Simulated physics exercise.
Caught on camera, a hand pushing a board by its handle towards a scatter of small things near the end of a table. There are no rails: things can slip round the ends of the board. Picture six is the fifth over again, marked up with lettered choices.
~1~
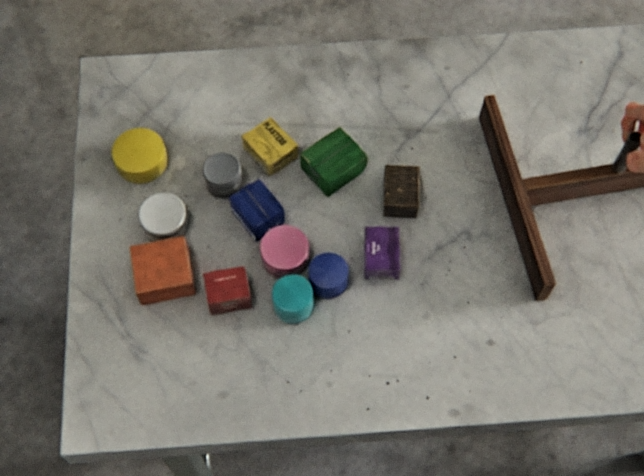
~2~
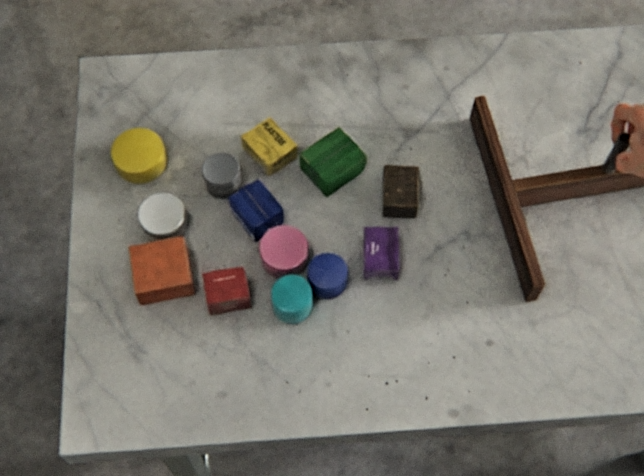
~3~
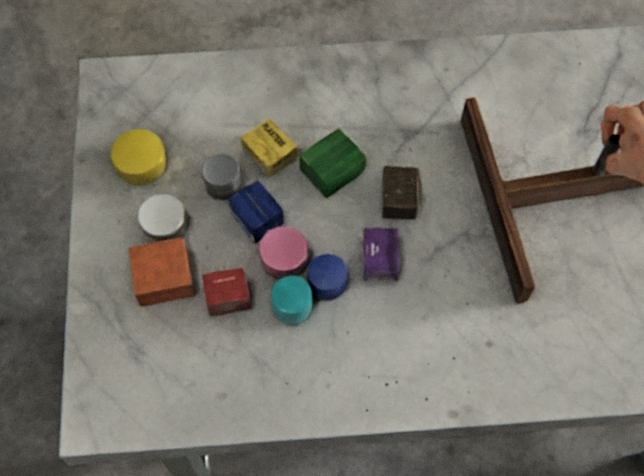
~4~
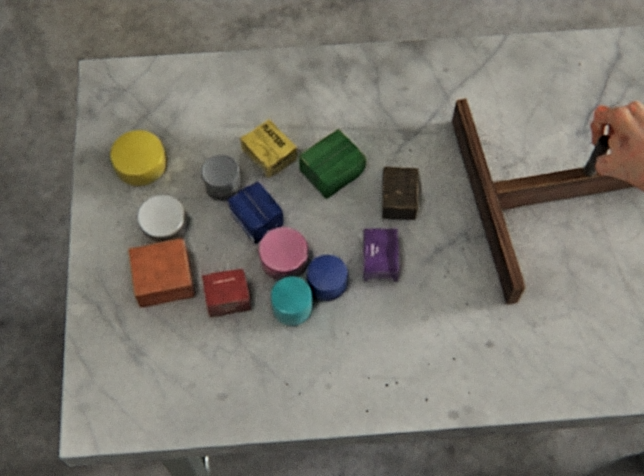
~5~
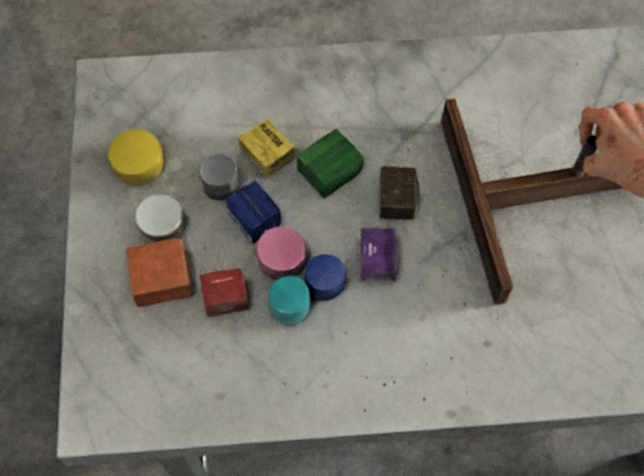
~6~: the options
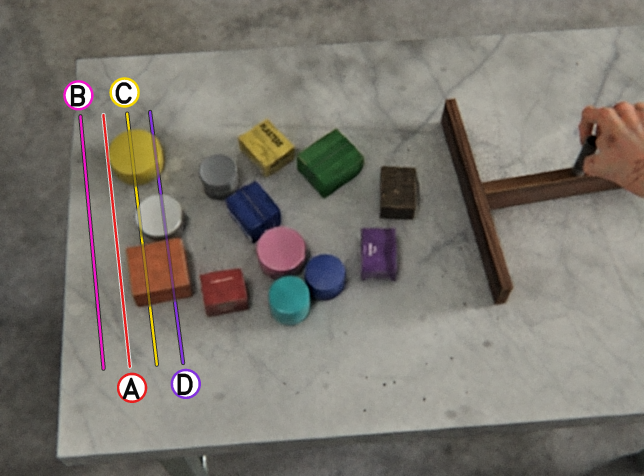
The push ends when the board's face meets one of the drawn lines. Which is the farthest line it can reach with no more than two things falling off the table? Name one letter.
It can go as far as D.
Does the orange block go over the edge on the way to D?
Yes.
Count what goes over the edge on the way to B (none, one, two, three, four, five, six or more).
By then, six or more.
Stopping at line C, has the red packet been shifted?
Yes.
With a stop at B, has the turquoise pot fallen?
No.
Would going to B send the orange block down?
Yes.
On the copy, A at (116, 233); B at (91, 234); C at (141, 231); D at (165, 229).
On D. First, board (367, 196); blue tin (319, 278); green box (316, 163).
Then, board (253, 203); orange block (145, 275); white jar (152, 222).
Finally, board (165, 209); orange block over the edge; white jar (66, 235); one fallen.
By contrast, A drops seven; B drops eight; C drops four.
